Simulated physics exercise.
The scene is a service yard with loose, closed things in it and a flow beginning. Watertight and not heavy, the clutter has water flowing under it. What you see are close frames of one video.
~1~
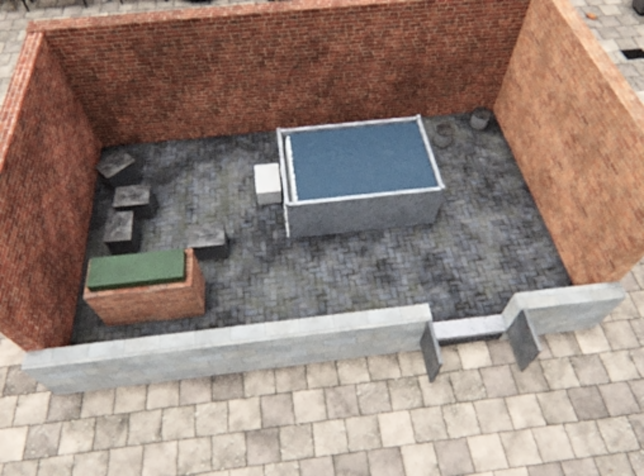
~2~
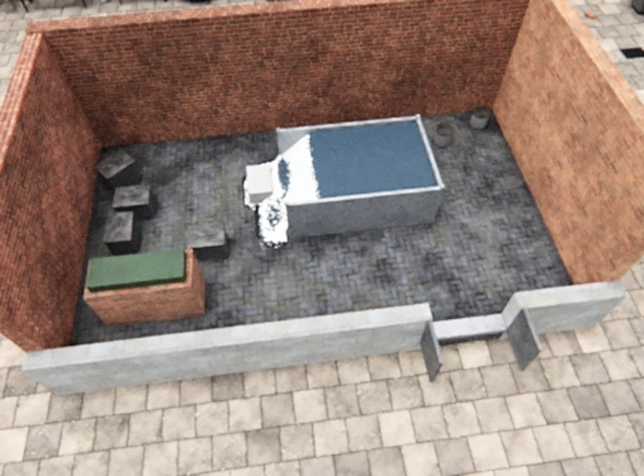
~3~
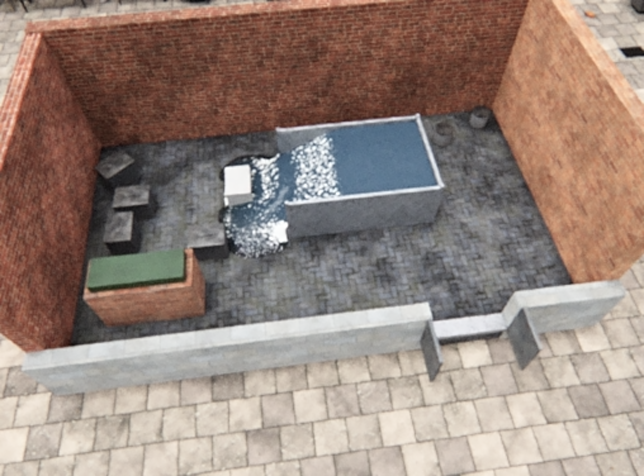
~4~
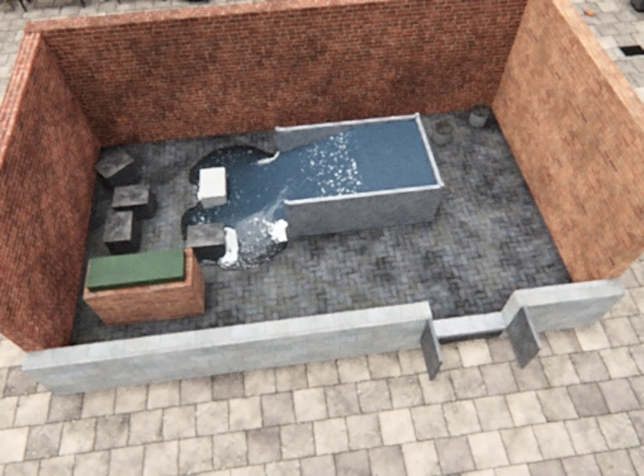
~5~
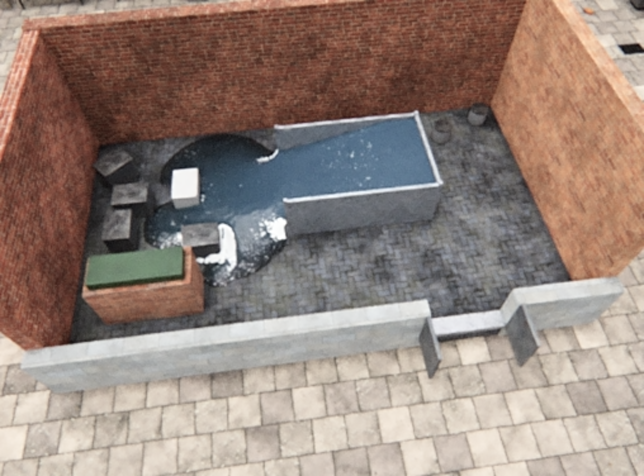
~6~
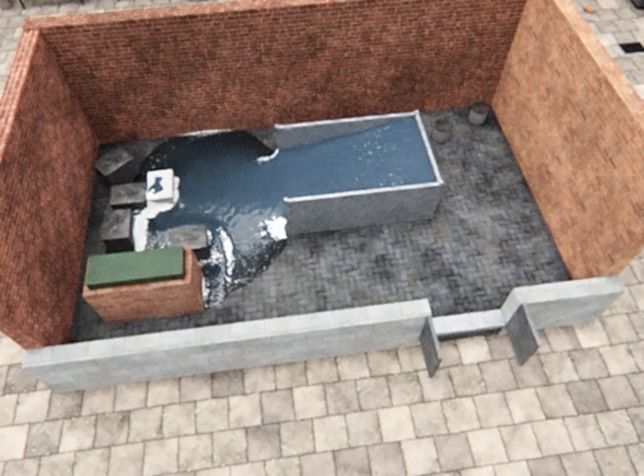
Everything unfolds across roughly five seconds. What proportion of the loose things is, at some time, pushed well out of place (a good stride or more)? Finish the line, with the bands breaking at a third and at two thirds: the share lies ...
The share lies at two thirds or above.
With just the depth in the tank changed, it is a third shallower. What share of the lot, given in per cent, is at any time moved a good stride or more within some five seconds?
Roughly 60 per cent of them.
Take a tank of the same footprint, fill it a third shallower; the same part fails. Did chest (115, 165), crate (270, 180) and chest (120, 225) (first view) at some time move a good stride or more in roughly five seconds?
The first passed the mark, the next passed the mark, and the last passed the mark.
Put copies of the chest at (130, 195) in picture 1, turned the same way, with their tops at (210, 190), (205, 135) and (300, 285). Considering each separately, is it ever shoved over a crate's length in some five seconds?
Taking them one at a time: Goes the distance; goes the distance; goes the distance.
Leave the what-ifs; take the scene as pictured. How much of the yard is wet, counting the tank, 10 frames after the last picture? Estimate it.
I'd put it at around 50 in a hundred.
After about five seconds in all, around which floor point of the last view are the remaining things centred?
Around (302, 174).
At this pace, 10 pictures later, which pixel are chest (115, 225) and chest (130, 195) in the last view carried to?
(79, 230) and (114, 169), roughly.
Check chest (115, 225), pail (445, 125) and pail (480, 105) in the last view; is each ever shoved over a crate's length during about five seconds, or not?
Note, listed order - moved a long way / never went far / never went far.
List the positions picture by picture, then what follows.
In the first picture, a crate at (268, 178), on the bottom; a chest at (206, 235) rests on the ground; 0 of 8 have shifted.
In the second picture, a crate at (259, 179) rests on the ground, close to its start; a chest at (206, 235), on the bottom; 1 of 8 have shifted.
In the third picture, a crate at (238, 180), on the bottom, a stride from its start; a chest at (206, 235), on the bottom; 1 of 8 have shifted.
In the fourth picture, a crate at (212, 182), on the bottom, a stride from its start; a chest at (206, 235), on the bottom; 1 of 8 have shifted.
In the fifth picture, a crate at (185, 183), on the bottom, a stride from its start; a chest at (200, 234), on the bottom, close to its start; 2 of 8 have shifted.
In the sixth picture, a crate at (160, 184) rests on the ground, far from its start; a chest at (188, 239), on the bottom, close to its start; 2 of 8 have shifted.
A moment on, 2 of 8 are well off their spots; 1 afloat.
Next, 3 of 8 are well off their spots; 5 afloat.
Later, 5 of 8 are well off their spots; 5 afloat.
In the end, 6 of 8 are well off their spots, and 6 have been at some point; 5 afloat.
